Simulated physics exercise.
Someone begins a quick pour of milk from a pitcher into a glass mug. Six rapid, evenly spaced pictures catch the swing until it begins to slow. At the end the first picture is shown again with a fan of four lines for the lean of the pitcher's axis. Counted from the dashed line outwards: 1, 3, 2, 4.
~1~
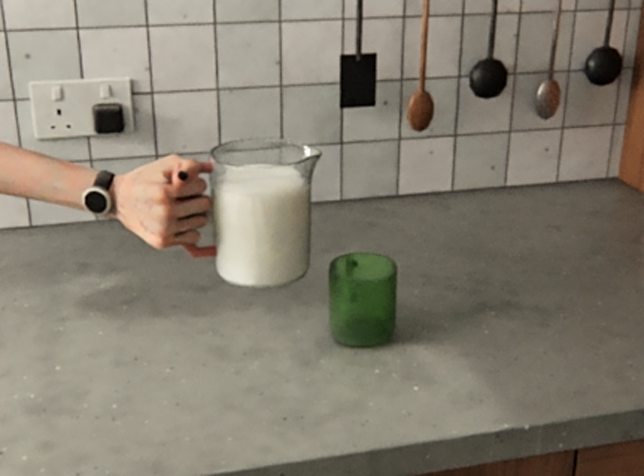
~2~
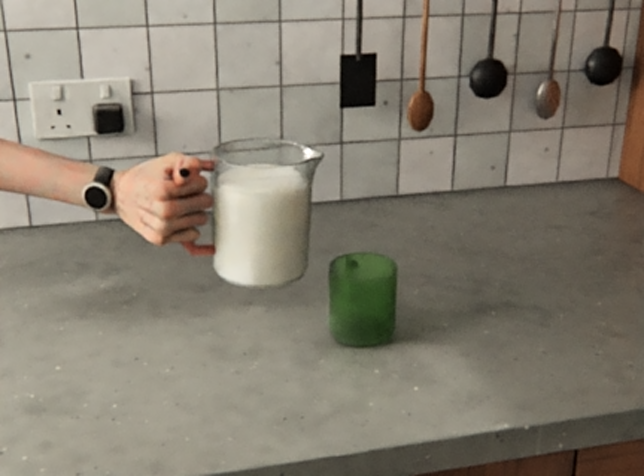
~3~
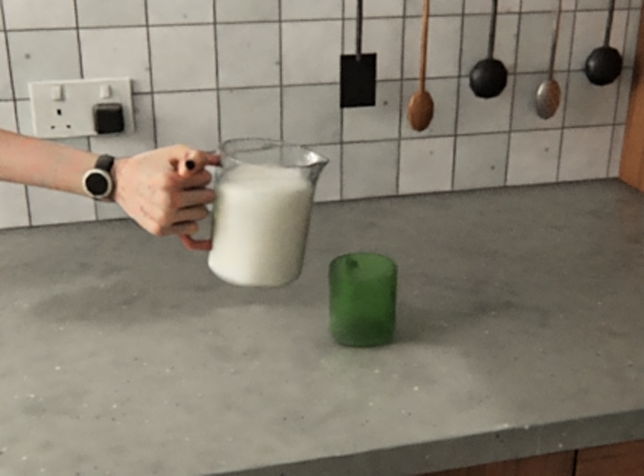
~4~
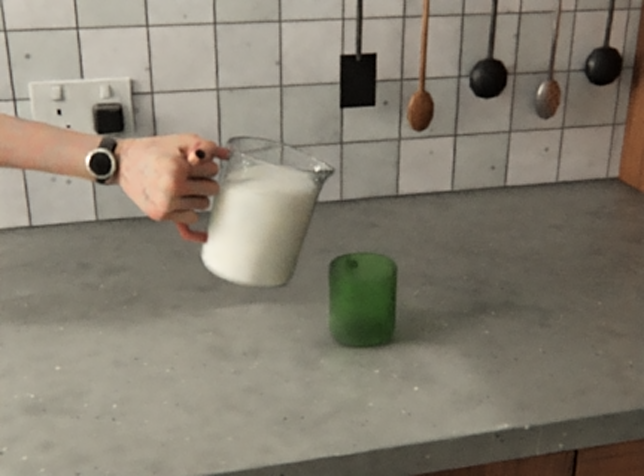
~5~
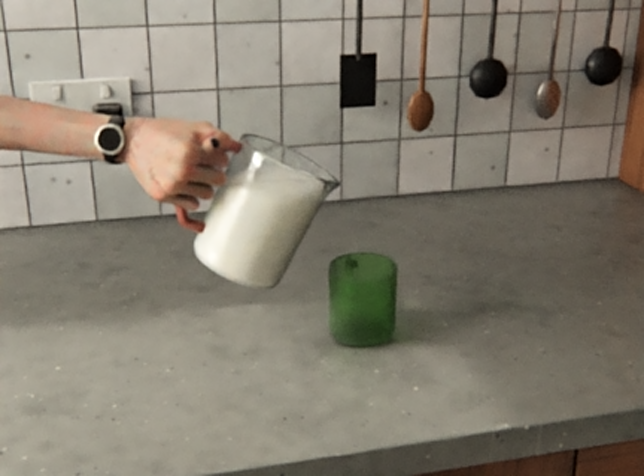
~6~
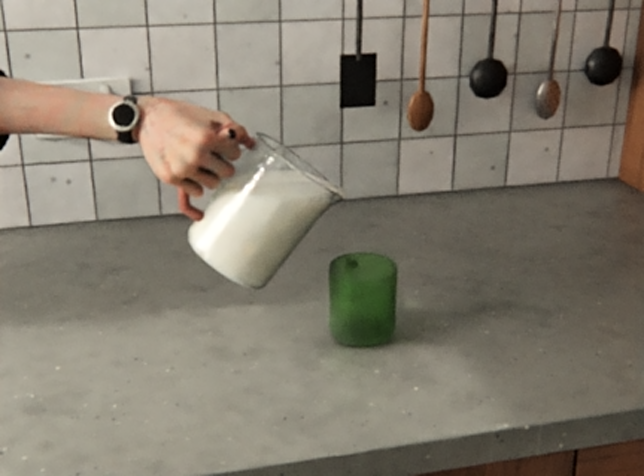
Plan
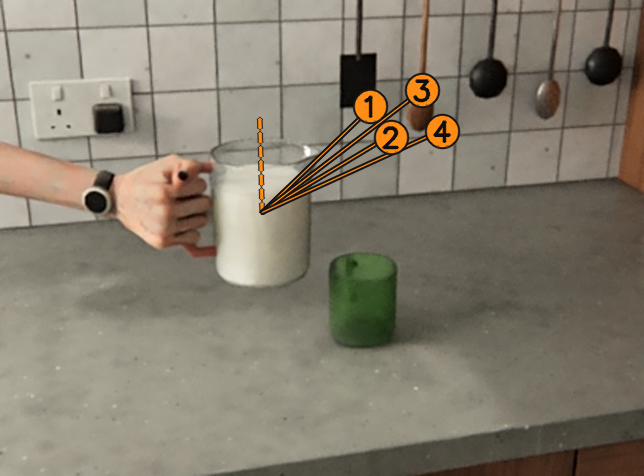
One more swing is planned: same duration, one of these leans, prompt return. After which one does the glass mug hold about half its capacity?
It is 3.
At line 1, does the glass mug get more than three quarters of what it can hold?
No, less.
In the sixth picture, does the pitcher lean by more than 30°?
Yes, it does.
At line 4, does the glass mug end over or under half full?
Over.
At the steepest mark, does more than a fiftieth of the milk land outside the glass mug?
Yes.
On the marked copy, 1 at (358, 119); 2 at (375, 144); 3 at (408, 100); 4 at (426, 137).
For line 1, the glass mug ends with about 35 % of what it can hold.
For line 2, the glass mug ends with about 67 % of what it can hold; 5 % of the milk is spilt.
For line 3, the glass mug ends with about 51 % of what it can hold.
For line 4, the glass mug ends with about 71 % of what it can hold; 14 % of the milk is spilt.
